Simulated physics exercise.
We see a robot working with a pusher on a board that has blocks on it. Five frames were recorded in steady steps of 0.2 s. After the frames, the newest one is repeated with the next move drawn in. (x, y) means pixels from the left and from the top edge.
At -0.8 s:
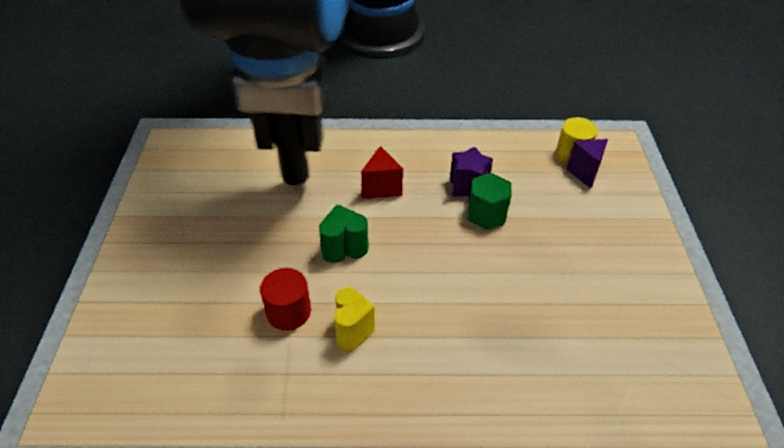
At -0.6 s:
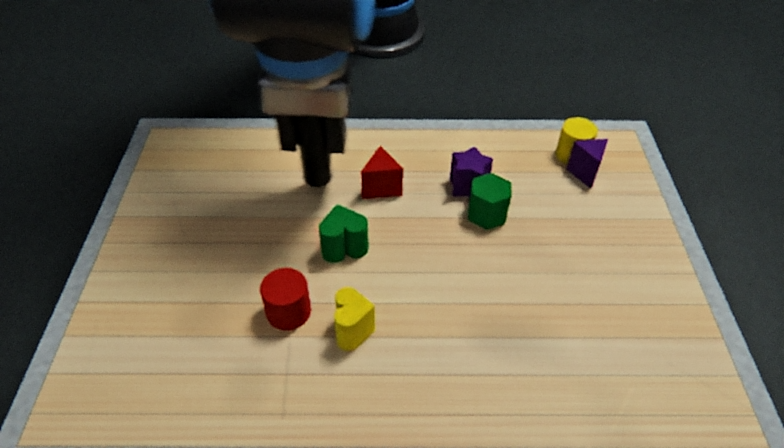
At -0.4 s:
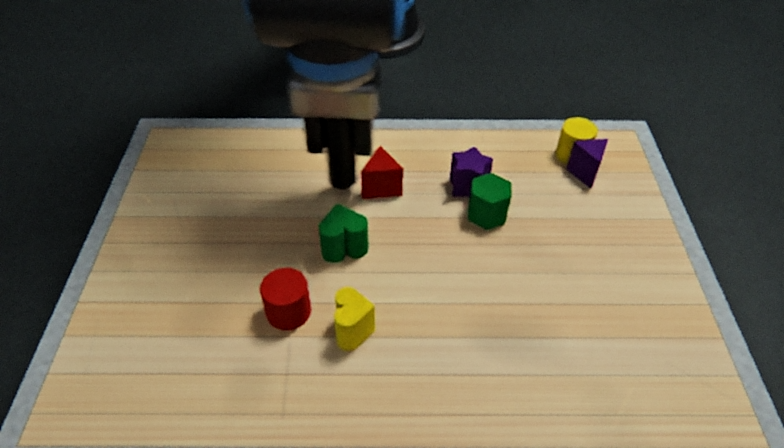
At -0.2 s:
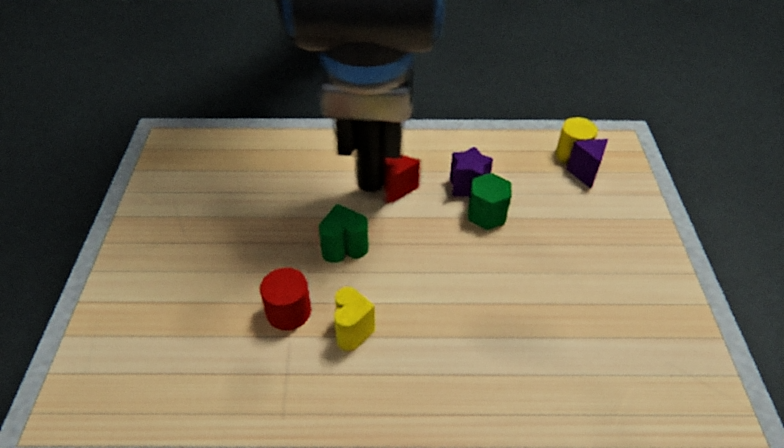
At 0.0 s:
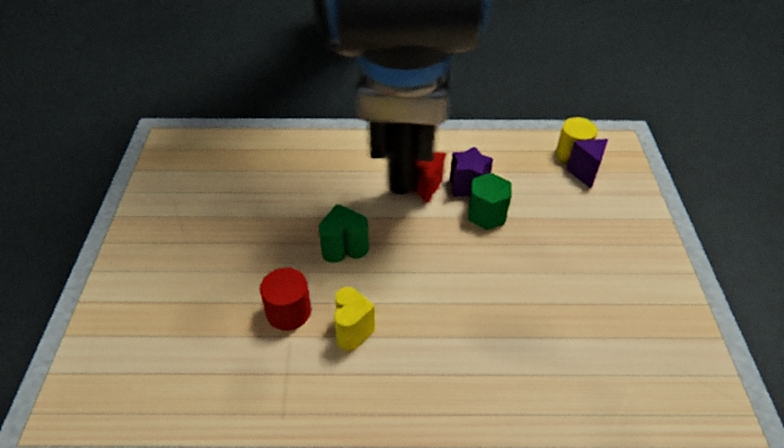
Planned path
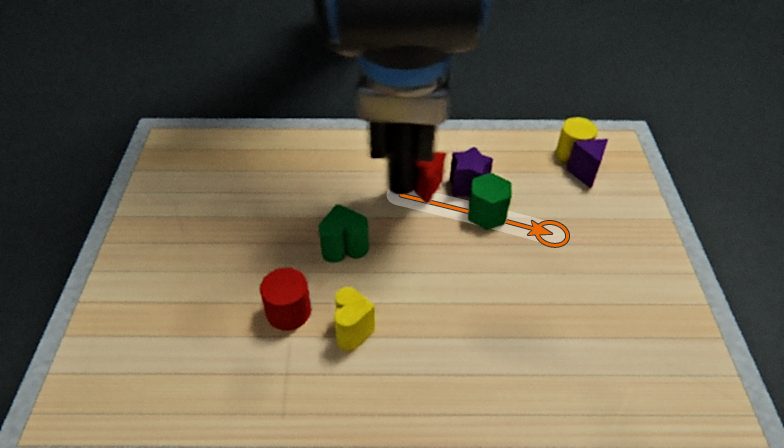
In the video, a dark robotic pusher moves steadily right across a wooden board of colored blocks, reaches the red triangular piece, and pushes it right toward the purple star and green hexagon while the other blocks stay still.
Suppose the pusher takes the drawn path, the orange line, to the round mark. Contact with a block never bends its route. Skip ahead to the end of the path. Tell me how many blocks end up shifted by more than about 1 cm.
Most likely two.
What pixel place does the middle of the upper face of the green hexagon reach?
Final place: (598, 213).
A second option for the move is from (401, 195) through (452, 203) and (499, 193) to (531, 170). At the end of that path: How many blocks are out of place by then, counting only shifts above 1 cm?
There will be three or more blocks that move more than 1 cm.
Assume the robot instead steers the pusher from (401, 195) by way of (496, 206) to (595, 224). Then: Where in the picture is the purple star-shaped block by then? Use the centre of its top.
The middle of its top is at (501, 156).
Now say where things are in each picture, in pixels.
Tip of the pusher (296, 176), middles of tops, red triangular piece (381, 161), purple star-shaped block (472, 159), green hexagon (492, 187), in the first picture.
Pusher (318, 178), nothing pushed, in the second picture.
Pusher (343, 180), nothing pushed, in the third picture.
Pusher (371, 182), red triangular piece (397, 162), in the fourth picture.
Pusher (401, 185), red triangular piece partly hidden, purple star-shaped block (472, 159), green hexagon (492, 187), in the fifth picture.
The line goes from (401, 195) to (552, 234).
On the path given first. One third of the way, pusher (451, 197); red triangular piece (443, 157), turned 30° anticlockwise; purple star-shaped block (476, 159).
Two thirds of the way, pusher (502, 210); red triangular piece (443, 157), turned 30° anticlockwise; purple star-shaped block (476, 159); green hexagon (542, 199).
At the end, pusher (555, 224); red triangular piece (443, 157), turned 30° anticlockwise; purple star-shaped block (476, 159); green hexagon (598, 213).
